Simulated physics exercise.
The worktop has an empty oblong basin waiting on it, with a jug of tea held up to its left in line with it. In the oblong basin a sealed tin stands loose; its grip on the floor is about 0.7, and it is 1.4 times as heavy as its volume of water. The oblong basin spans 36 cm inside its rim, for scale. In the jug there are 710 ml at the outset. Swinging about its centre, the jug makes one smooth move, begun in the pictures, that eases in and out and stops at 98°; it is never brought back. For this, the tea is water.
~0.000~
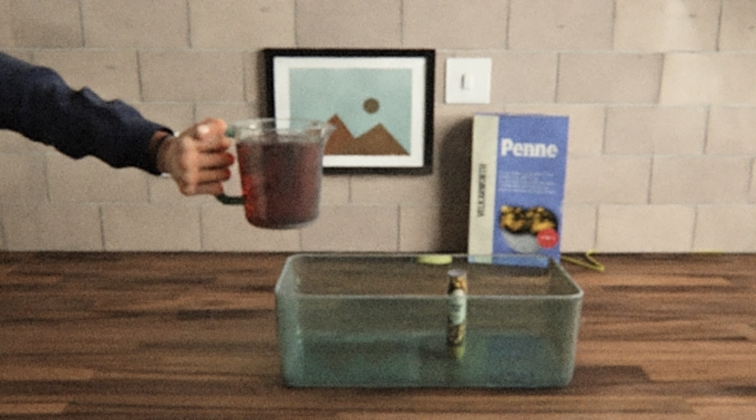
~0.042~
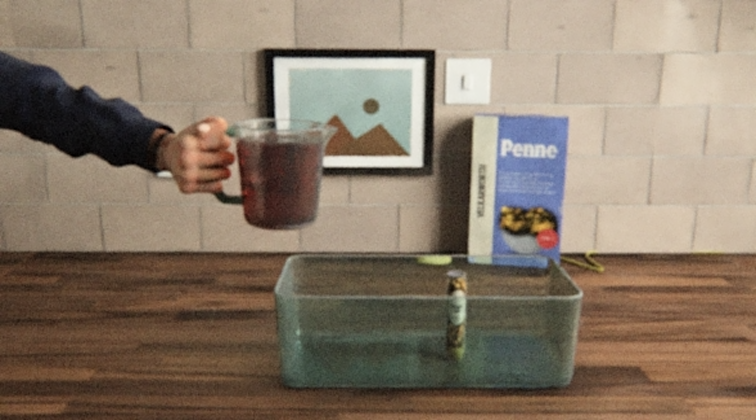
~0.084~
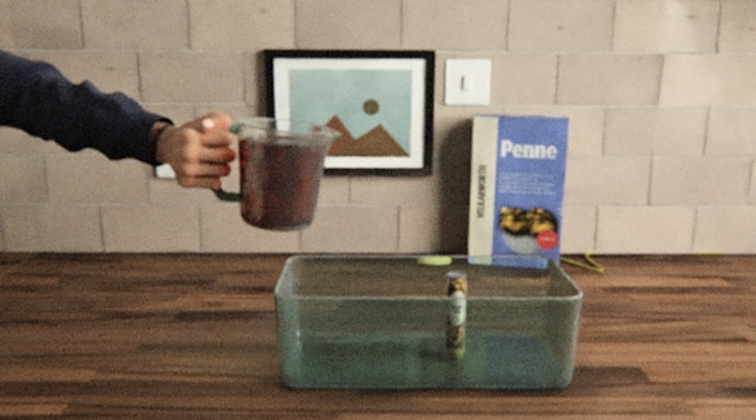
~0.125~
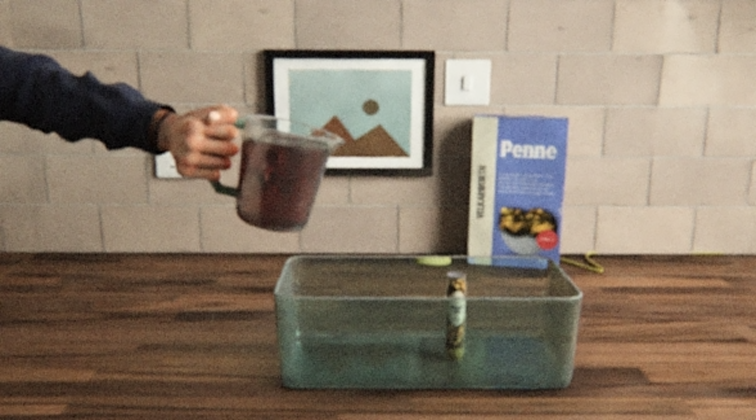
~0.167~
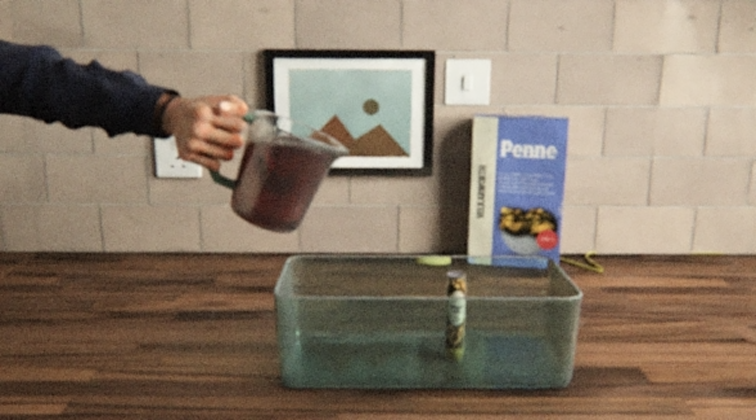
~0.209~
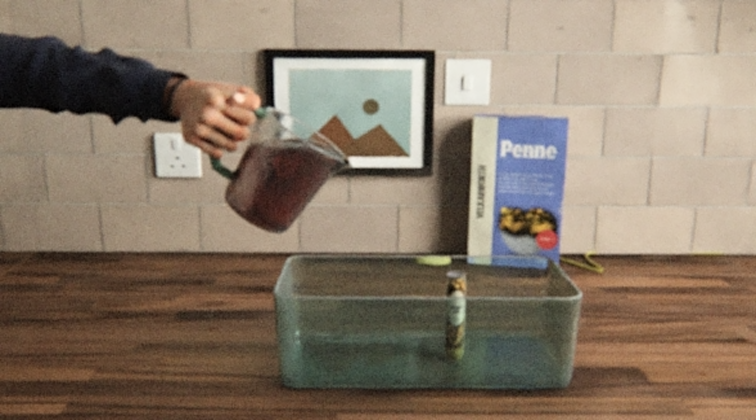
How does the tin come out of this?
It will not come down.
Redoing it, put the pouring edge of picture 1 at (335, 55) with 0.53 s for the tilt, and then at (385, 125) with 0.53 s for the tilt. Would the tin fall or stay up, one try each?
The tin stays vertical the first time and overturns the second time.
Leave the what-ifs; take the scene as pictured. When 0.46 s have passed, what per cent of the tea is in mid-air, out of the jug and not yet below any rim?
It comes to roughly 26 per cent.
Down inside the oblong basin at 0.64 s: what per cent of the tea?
Reading: Approx. 66 %.
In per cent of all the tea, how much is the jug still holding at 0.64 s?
Roughly 18 per cent.
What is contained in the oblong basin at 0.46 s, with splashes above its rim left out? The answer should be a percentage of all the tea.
Near 18 in a hundred.
Then, 0.46 s in, the tilt is 93° and 55 per cent is still to pour; the tin stands where it began.
Then, 0.64 s in, the tilt is 98° and 18 per cent is still to pour; the tin stands where it began.
Then, 0.82 s in, the tilt is 98° and 5 per cent is still to pour; the tin stands where it began.
Then, 1.03 s in, the tilt is 98° and 1 per cent is still to pour; the tin stands where it began.
Finally, the tin stands where it began.
